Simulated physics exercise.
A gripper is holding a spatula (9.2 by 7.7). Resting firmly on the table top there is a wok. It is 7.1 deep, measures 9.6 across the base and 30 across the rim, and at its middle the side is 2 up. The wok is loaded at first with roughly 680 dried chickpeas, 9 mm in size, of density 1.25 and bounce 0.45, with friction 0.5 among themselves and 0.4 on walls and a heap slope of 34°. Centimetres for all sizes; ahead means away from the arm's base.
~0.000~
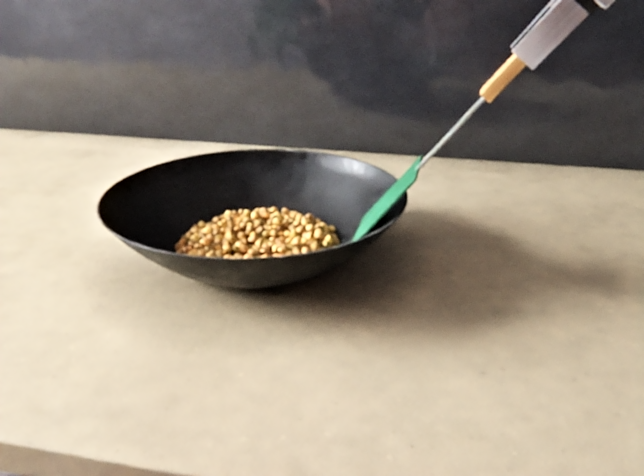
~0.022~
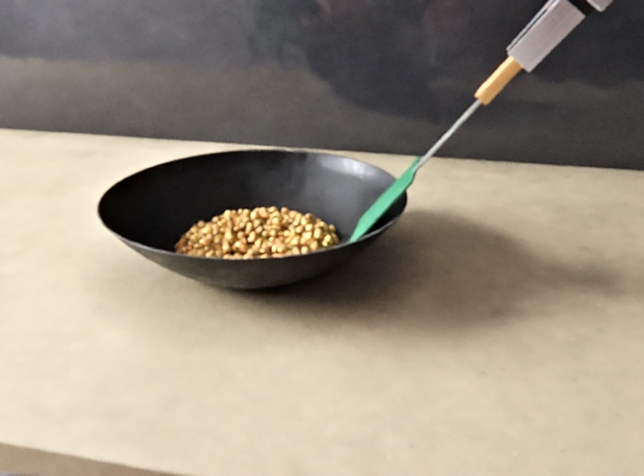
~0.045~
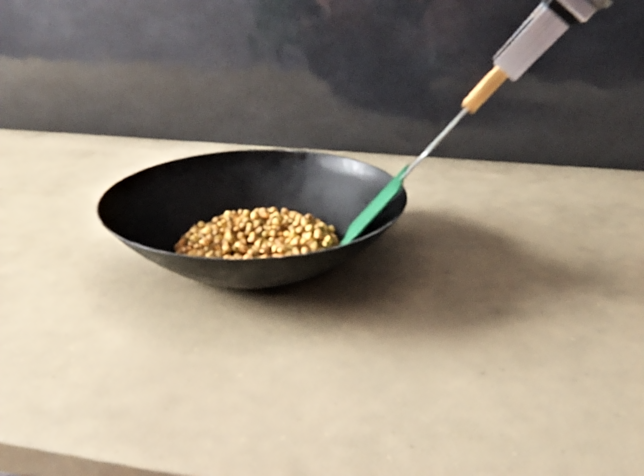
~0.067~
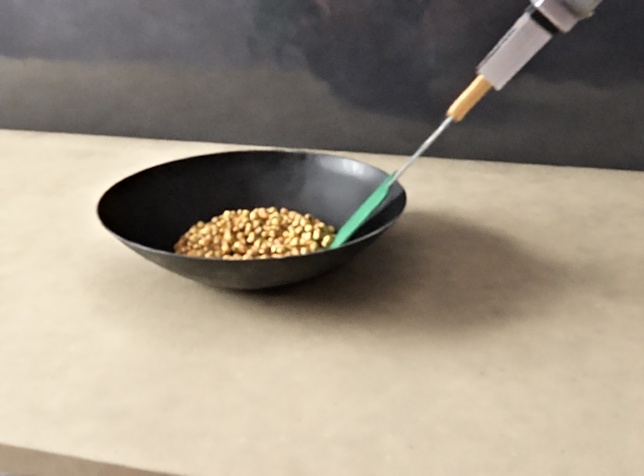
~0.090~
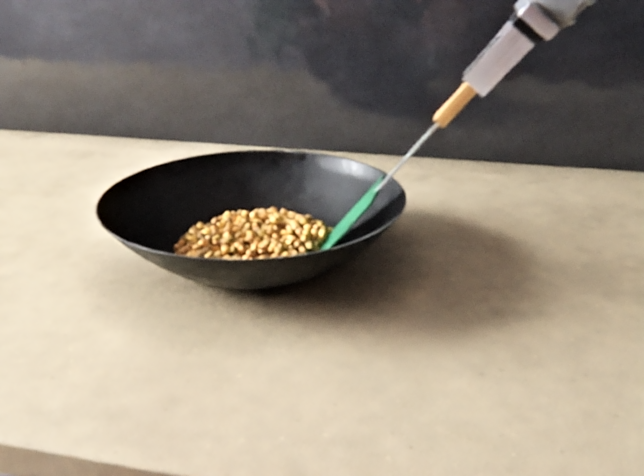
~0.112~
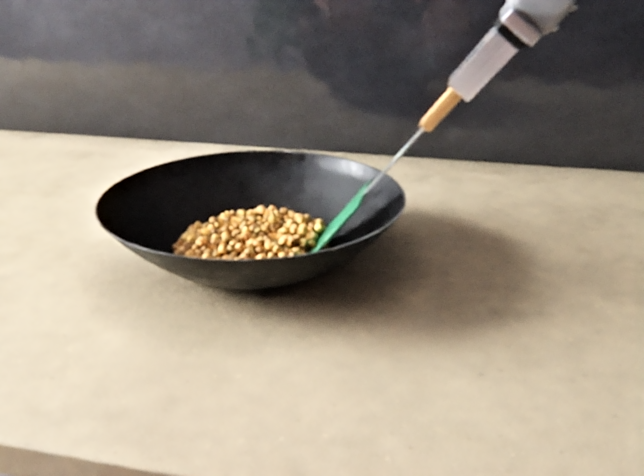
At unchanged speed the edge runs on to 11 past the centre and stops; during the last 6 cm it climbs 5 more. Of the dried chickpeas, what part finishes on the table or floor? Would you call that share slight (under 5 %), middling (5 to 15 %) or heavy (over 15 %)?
It is middling.
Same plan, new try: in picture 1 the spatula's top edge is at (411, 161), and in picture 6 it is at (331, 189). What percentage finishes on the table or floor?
Around 20 per cent finishes on the table or floor.
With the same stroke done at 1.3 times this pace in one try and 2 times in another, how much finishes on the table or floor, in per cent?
The two tries give about 15 and 25 in a hundred.
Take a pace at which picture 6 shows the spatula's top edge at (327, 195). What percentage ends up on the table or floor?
Expect some 25 per cent there.
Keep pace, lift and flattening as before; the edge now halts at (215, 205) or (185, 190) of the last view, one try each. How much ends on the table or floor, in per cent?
I'd say some 0 per cent, then some 0 per cent.
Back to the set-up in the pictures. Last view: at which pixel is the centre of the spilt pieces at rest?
Pixel estimate: About (21, 233).
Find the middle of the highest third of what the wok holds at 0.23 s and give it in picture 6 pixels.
Centre estimated at around (203, 228).
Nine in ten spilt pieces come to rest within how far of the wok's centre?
Some 40 cm from the centre.
By 0.23 s, sloping 52°, highest piece 4 above the table; 683 in the wok.
By 0.35 s, sloping 52°, highest piece 7 above the table; 683 in the wok.
By 0.61 s, sloping 52°, highest piece 6 above the table; 620 in the wok, 51 on the table or floor, 12 on the blade or in flight.
By 1.66 s, sloping 52°, highest piece 6 above the table; 620 in the wok, 63 on the table or floor.
Final count, 620 in the wok, 63 on the table or floor. That is 9 % on the table or floor.
